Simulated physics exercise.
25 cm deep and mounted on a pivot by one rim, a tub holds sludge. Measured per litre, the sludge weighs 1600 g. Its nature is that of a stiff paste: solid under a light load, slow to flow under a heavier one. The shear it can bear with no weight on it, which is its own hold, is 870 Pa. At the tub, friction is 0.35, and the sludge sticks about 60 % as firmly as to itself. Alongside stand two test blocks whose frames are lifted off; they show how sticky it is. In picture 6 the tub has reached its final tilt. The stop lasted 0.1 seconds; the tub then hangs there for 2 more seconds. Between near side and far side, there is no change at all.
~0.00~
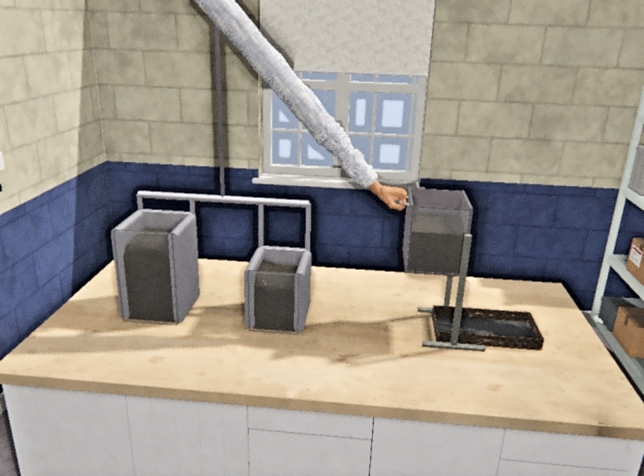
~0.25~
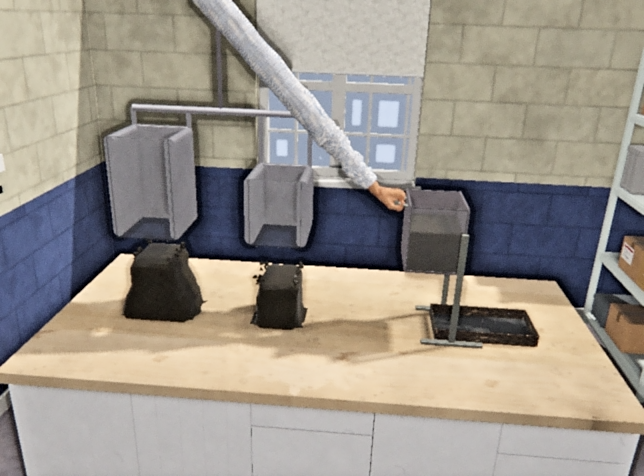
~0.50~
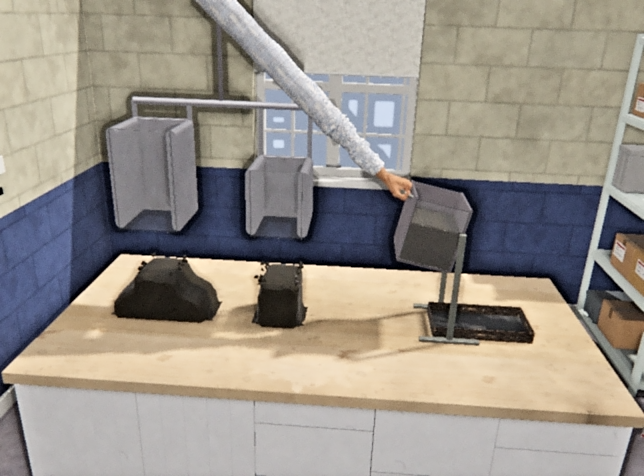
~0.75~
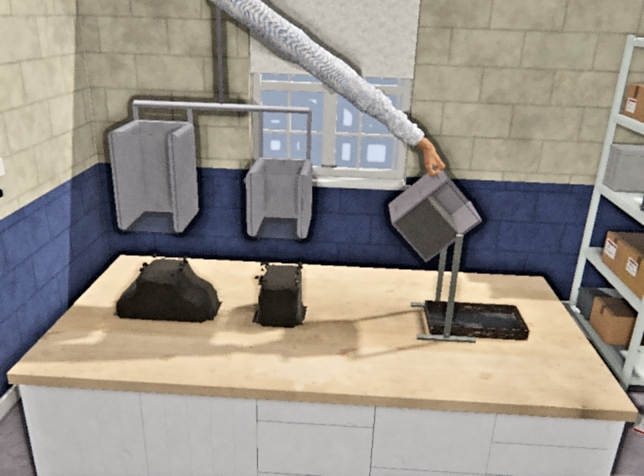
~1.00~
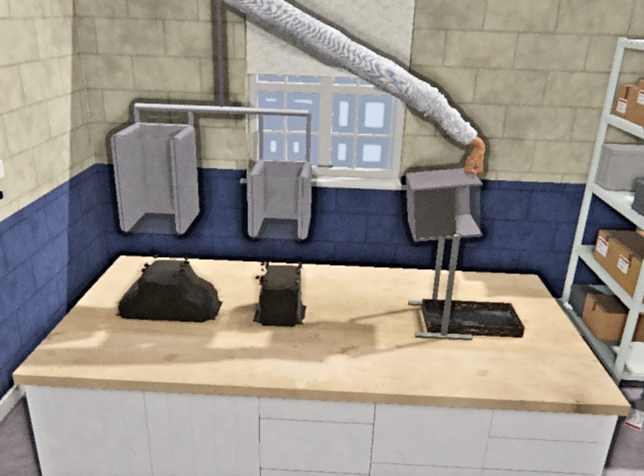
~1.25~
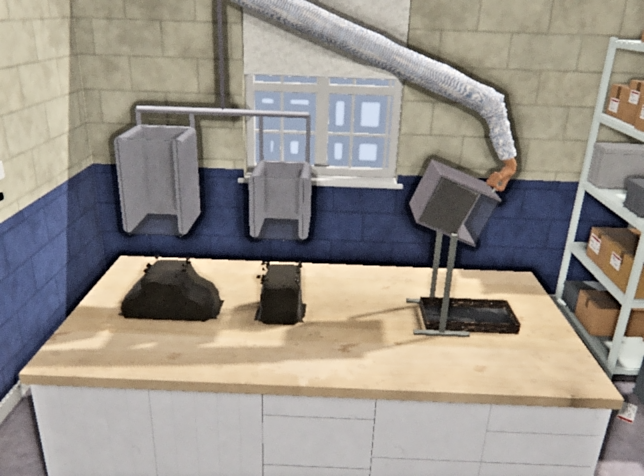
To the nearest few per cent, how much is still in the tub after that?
About 0 %.
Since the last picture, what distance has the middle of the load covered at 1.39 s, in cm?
I'd estimate roughly 4 centimetres.
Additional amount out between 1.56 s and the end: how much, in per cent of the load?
Roughly 80 %.
After 1.39 s, the tub is at 111 degrees and holds 100 %.
After 1.56 s, the tub is at 111 degrees and holds 78 %.
After 1.73 s, the tub is at 111 degrees and holds 40 %.
After 1.90 s, the tub is at 111 degrees and holds 5 %.
After 3.25 s, the tub is at 111 degrees and holds 0 %.
